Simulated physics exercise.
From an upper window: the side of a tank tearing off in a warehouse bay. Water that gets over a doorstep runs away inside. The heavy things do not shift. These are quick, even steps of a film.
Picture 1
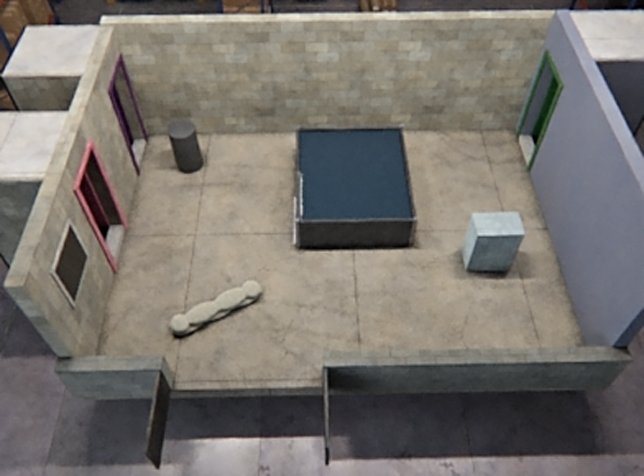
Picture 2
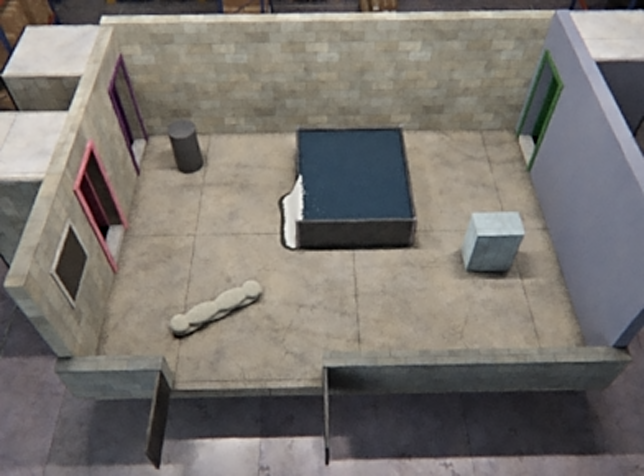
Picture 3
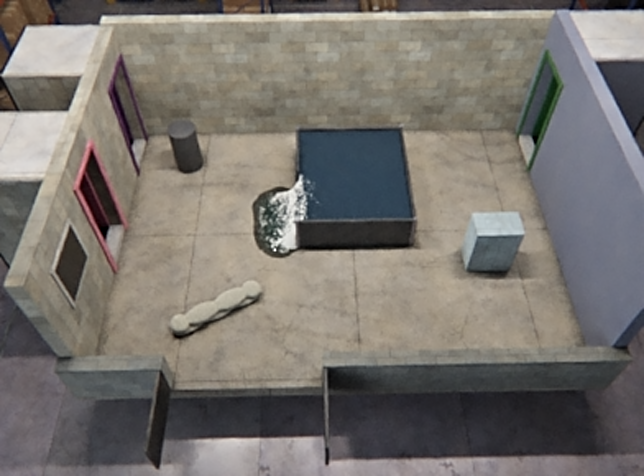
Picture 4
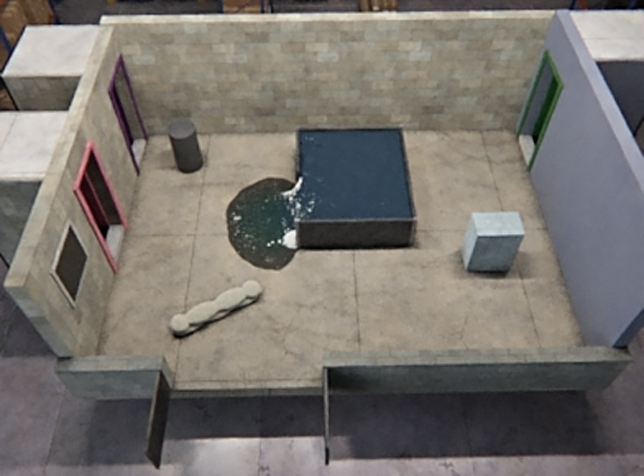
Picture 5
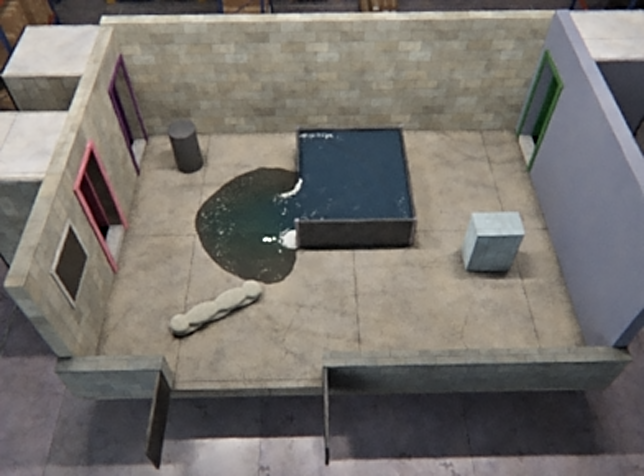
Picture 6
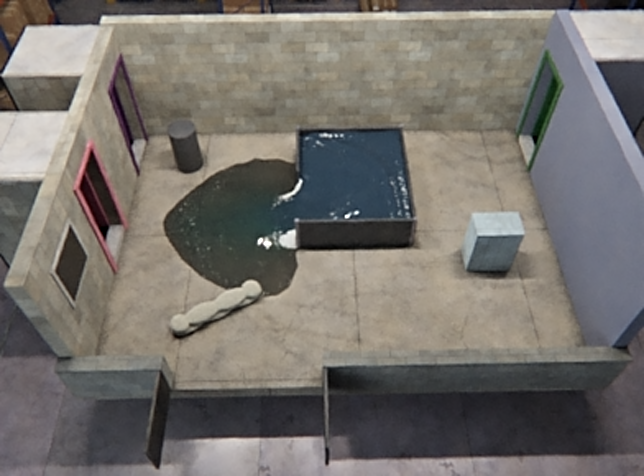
In a walled warehouse bay seen from above, water burst from the left side of a dark open tank, foamed white at the gap, and spread leftward across the floor in a widening dark pool.
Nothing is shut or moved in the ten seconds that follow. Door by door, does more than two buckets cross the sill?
The purple door lets in a lot; the green door admits no more than that; the pink door lets in a lot.
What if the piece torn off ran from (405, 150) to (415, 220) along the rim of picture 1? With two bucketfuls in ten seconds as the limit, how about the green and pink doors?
Green floods; pink is under.
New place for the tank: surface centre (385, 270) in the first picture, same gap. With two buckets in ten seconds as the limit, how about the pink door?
Then: The pink door holds.
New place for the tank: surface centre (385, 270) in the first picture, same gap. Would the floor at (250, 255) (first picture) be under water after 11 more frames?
Answer: Under water.
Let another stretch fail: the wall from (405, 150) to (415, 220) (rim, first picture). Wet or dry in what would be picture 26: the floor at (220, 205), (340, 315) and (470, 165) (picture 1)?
One after the other: No water, free of water, flooded.
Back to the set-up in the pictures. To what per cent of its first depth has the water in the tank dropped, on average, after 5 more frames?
About 72 per cent.
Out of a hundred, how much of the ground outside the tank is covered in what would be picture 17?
Roughly 30 per cent.
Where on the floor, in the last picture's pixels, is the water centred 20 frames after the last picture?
I would point to (260, 223).
A moment on, water covers 25 % of the floor; the purple door not reached, the green door not reached, the pink door under two buckets in.
Next, water covers 30 % of the floor; the purple door under two buckets in, the green door not reached, the pink door over two buckets in.
Then, water covers 40 % of the floor; the purple door over two buckets in, the green door not reached, the pink door far over two buckets in.
Later, water covers 70 % of the floor; the purple door over two buckets in, the green door not reached, the pink door far over two buckets in.
In the end, water covers 90 % of the floor; the purple door far over two buckets in, the green door wet at the sill, nothing in, the pink door far over two buckets in.
